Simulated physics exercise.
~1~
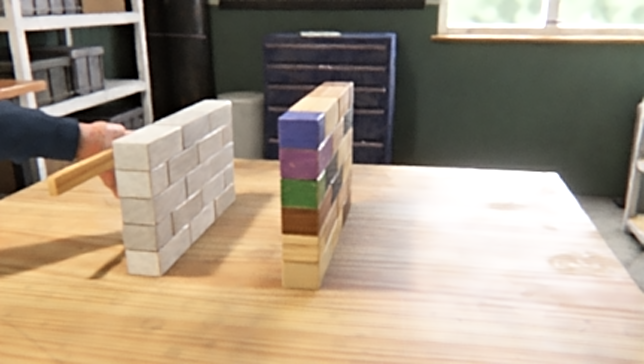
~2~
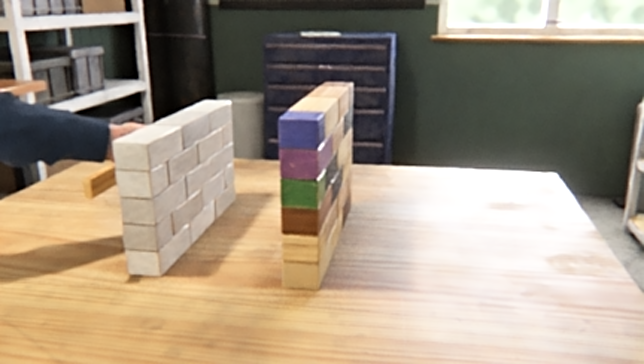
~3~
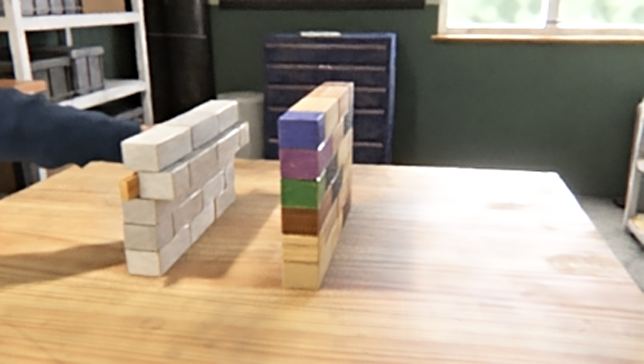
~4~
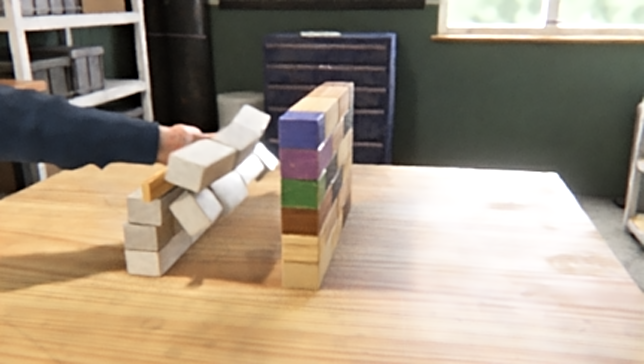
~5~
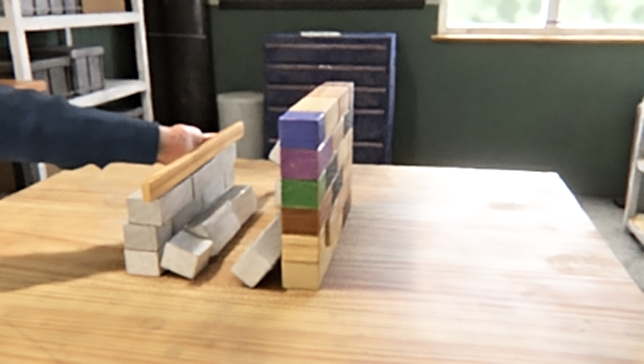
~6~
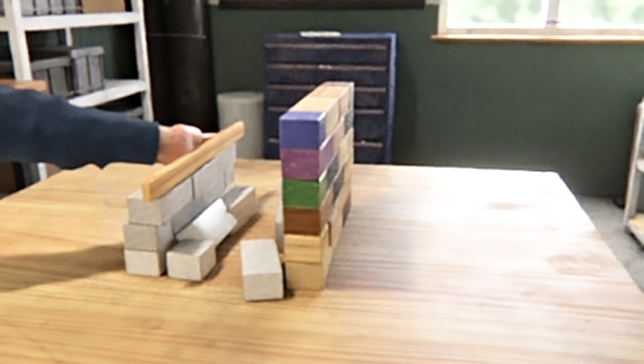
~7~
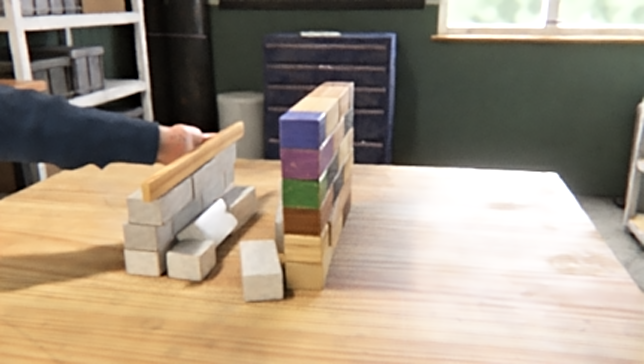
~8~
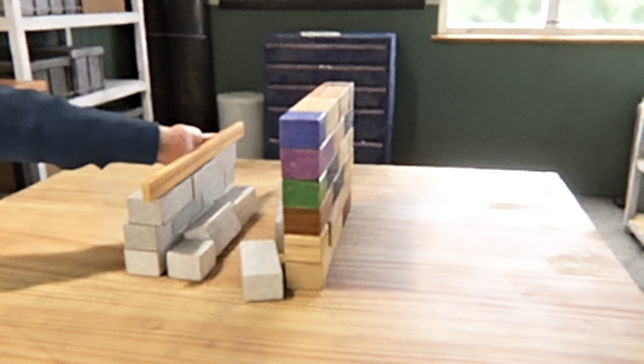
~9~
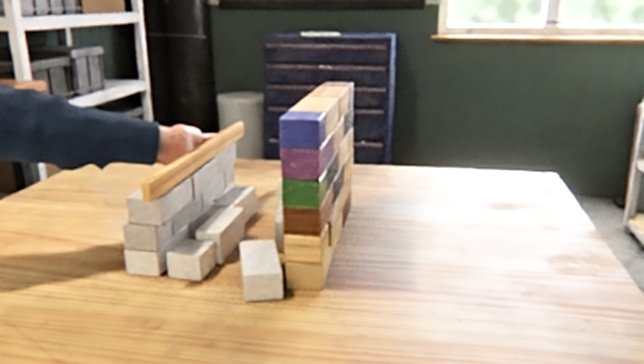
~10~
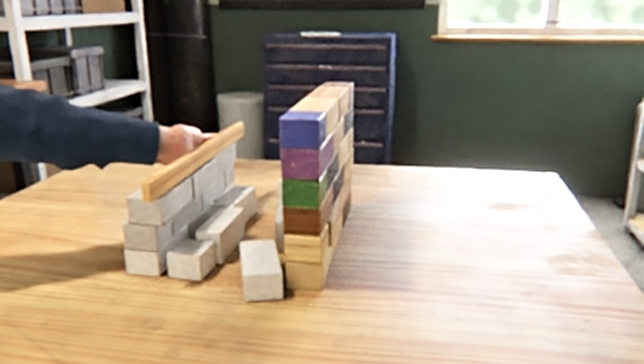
On a workshop table, a hand pushes a wooden batten into a pale block wall, toppling its upper blocks beside a standing multicoloured wall.
